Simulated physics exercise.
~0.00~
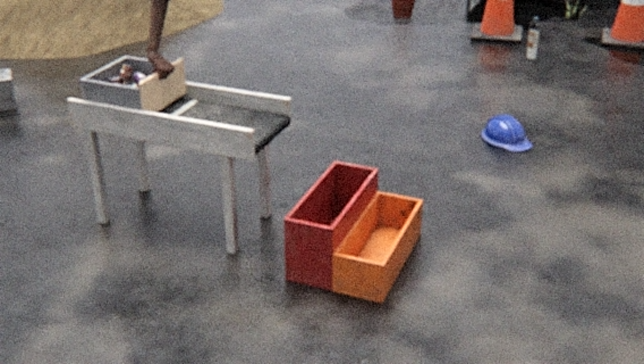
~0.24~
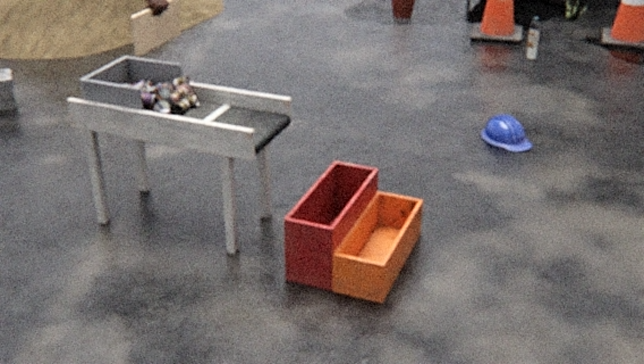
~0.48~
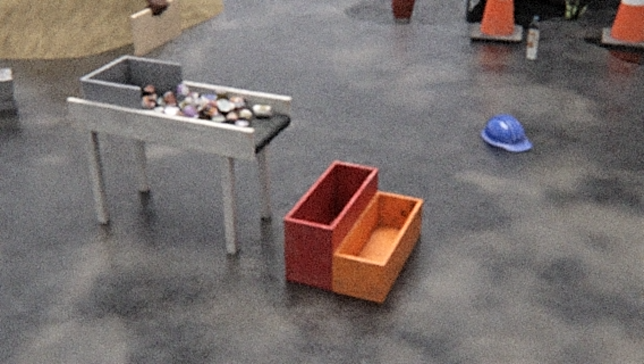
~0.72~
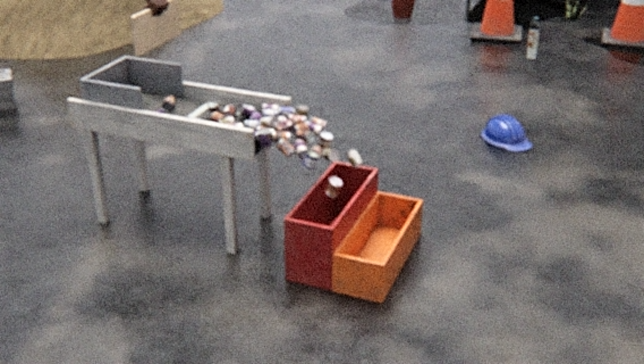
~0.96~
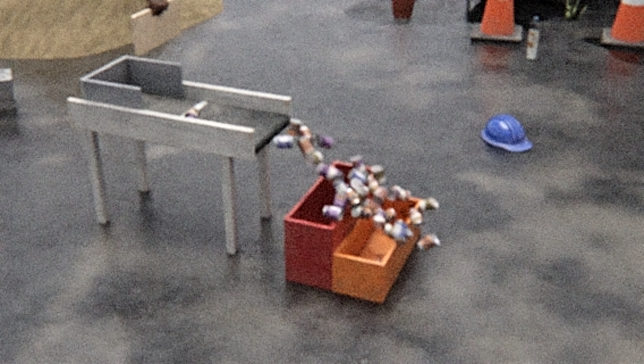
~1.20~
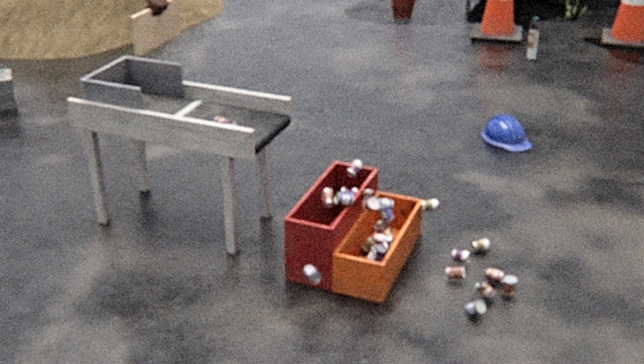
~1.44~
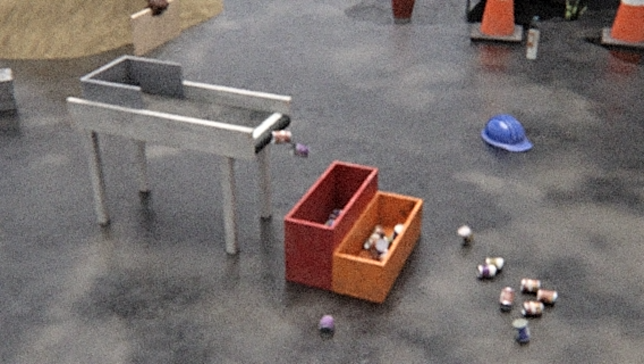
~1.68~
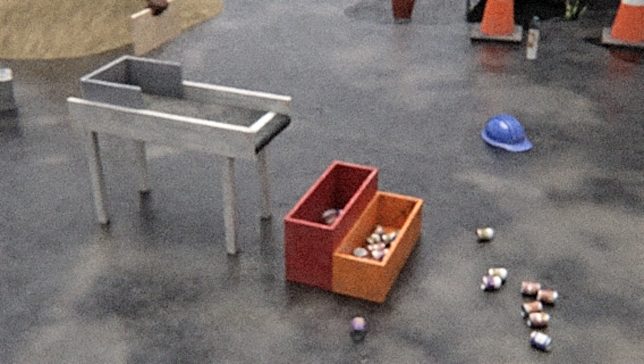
Small tins riding a belt off its end and tumbling into red and orange bins, several scattering onto the ground beyond.
